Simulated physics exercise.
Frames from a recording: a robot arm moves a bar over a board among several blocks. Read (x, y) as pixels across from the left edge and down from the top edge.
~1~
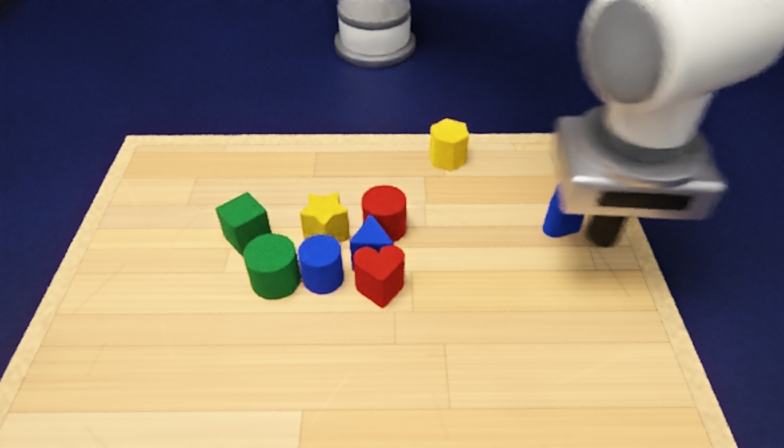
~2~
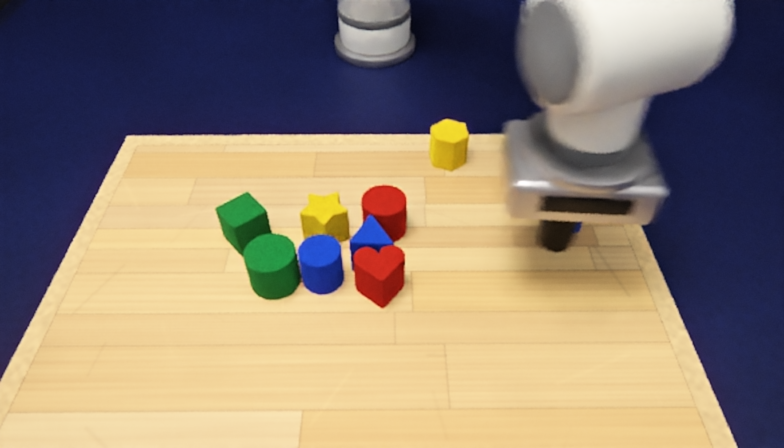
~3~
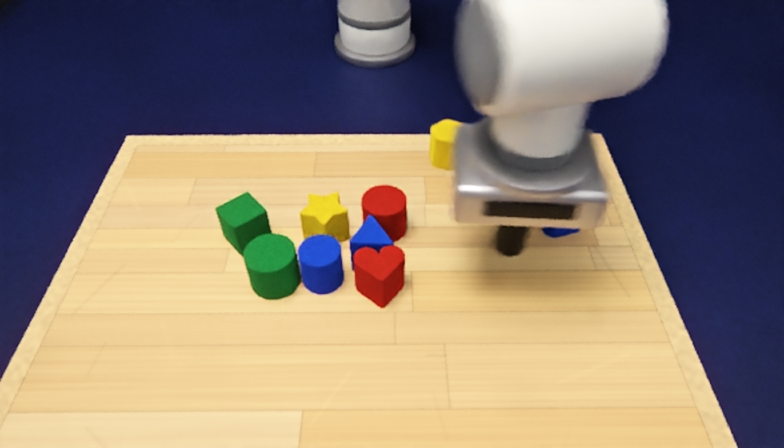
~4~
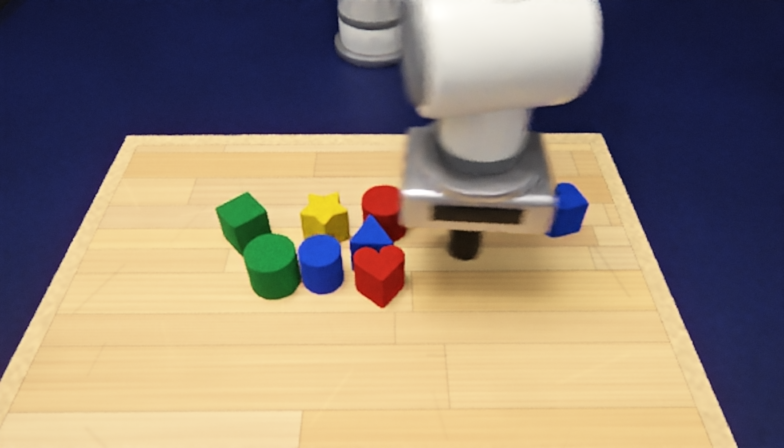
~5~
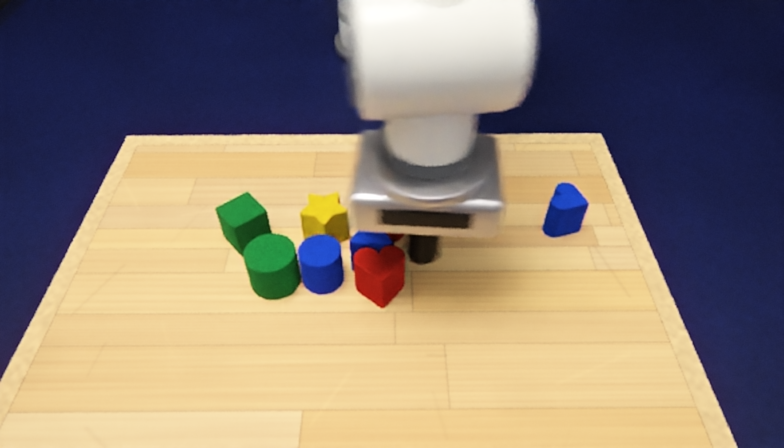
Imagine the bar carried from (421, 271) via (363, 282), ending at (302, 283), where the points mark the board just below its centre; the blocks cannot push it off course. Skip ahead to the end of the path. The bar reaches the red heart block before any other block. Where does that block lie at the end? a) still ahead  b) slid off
Choice b: Slid off.
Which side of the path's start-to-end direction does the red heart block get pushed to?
Toward the left.
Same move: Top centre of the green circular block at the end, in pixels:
I'd guess (218, 247).
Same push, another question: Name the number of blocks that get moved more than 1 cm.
My count: 3 or more.
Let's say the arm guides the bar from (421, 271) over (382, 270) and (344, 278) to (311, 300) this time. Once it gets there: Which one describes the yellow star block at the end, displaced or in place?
Once the bar is done, the yellow star block is in a new spot.
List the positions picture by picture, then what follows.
In the first picture, tip of the bar at (601, 238), middles of tops, green circular block at (269, 252), blue circular block at (319, 250), blue triangle at (371, 233), red heart block at (380, 259).
In the second picture, bar at (554, 242), nothing pushed.
In the third picture, bar at (508, 246), nothing pushed.
In the fourth picture, bar at (464, 250), nothing pushed.
In the fifth picture, bar at (422, 254), green circular block at (269, 252), blue circular block at (319, 250), blue triangle at (371, 233), red heart block at (380, 259).
What follows on the original path. One third of the way, bar at (382, 262); blue triangle at (357, 232), turned 40° clockwise; red heart block at (348, 274), turned 20° anticlockwise.
Two thirds of the way, bar at (340, 266); green circular block at (254, 251); blue circular block at (303, 247); blue triangle at (345, 226), turned 85° clockwise; red heart block at (320, 287), turned 60° anticlockwise.
At the end, bar at (299, 266); green circular block at (218, 247); blue circular block at (267, 240); blue triangle at (342, 227), turned 100° clockwise; red heart block at (309, 289), turned 95° anticlockwise.
